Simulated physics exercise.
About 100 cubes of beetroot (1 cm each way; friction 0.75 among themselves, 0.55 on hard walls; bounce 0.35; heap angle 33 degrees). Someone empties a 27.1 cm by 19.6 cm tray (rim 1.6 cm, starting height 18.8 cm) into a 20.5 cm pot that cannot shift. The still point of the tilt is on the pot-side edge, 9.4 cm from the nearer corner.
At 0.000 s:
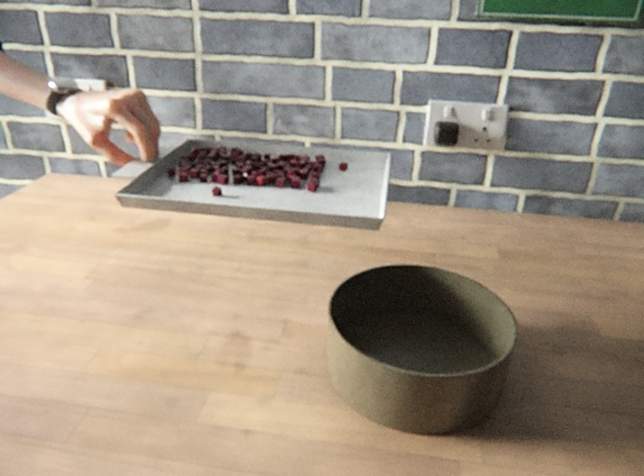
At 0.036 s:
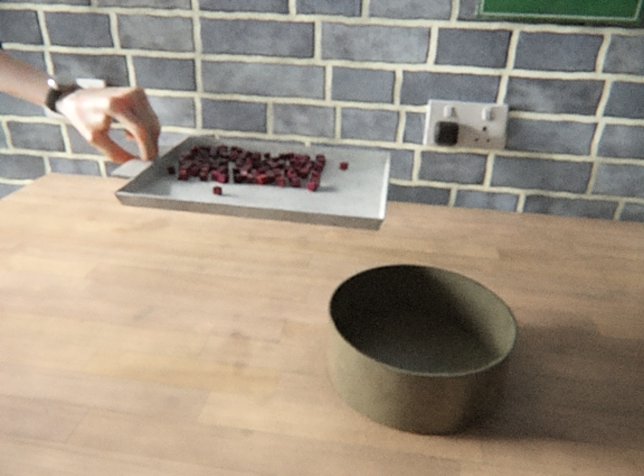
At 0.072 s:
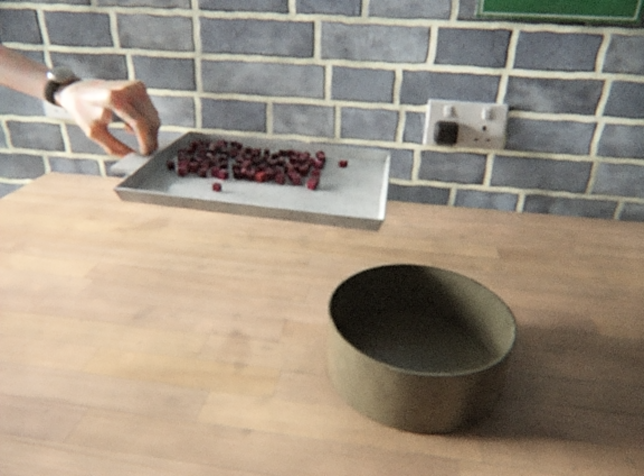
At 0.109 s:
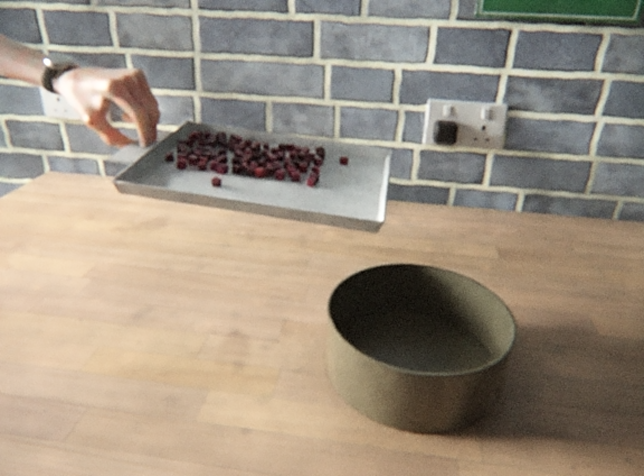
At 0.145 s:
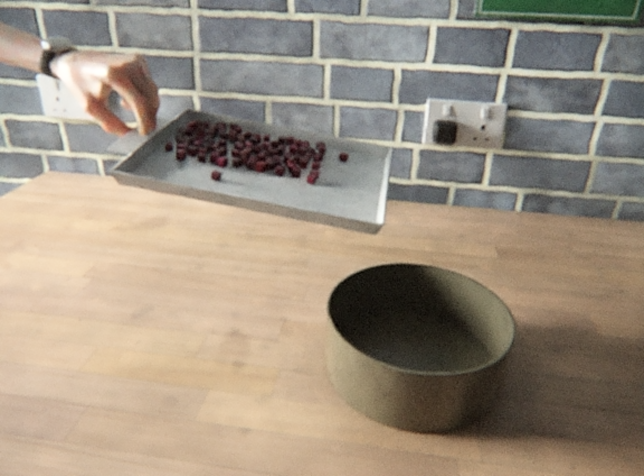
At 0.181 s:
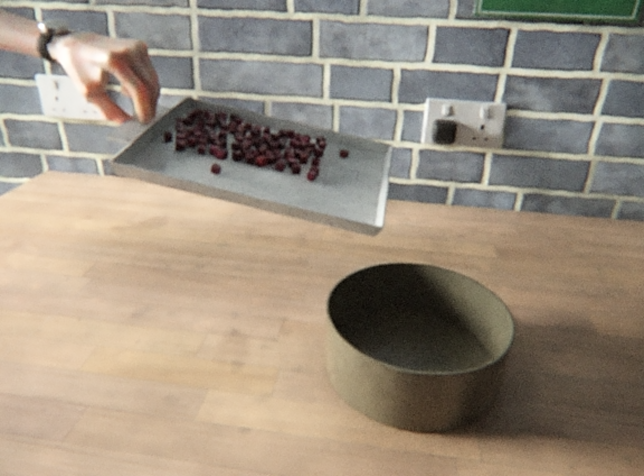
We see a hand at the left edge of a grey tray scattered with small dark red cubes, above a wooden worktop with a round pot; the hand rises, lifting the tray's left side while the cubes keep their places on it.
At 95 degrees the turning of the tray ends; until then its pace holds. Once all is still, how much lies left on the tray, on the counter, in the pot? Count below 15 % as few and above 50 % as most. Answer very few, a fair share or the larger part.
Tray: Very few, counter: Very few, pot: The larger part.
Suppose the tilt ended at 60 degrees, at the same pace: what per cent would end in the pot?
It would be near 65 per cent.
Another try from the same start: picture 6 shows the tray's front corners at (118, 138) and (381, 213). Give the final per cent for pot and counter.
Pot 25, counter 75.
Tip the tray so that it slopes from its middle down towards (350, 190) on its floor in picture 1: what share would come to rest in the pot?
Some 40 per cent.
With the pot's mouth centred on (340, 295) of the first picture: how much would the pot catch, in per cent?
Some 70 per cent.
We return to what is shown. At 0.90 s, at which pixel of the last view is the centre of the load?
At about (401, 305).
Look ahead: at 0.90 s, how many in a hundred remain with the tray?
Some 25 per cent of the load.
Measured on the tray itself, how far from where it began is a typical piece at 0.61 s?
About 5 cm.
After 0.61 s, tilt 51 degrees; the tray holds 100 %, the pot 0 %.
Then, at 0.90 s, tilt 78 degrees; the tray holds 25 %, the pot 45 %.
After 1.30 s, tilt 95 degrees; the tray holds 0 %, the pot 95 %.
At rest (2.2 s), tray 0 %, counter 0 %, pot 100 %.
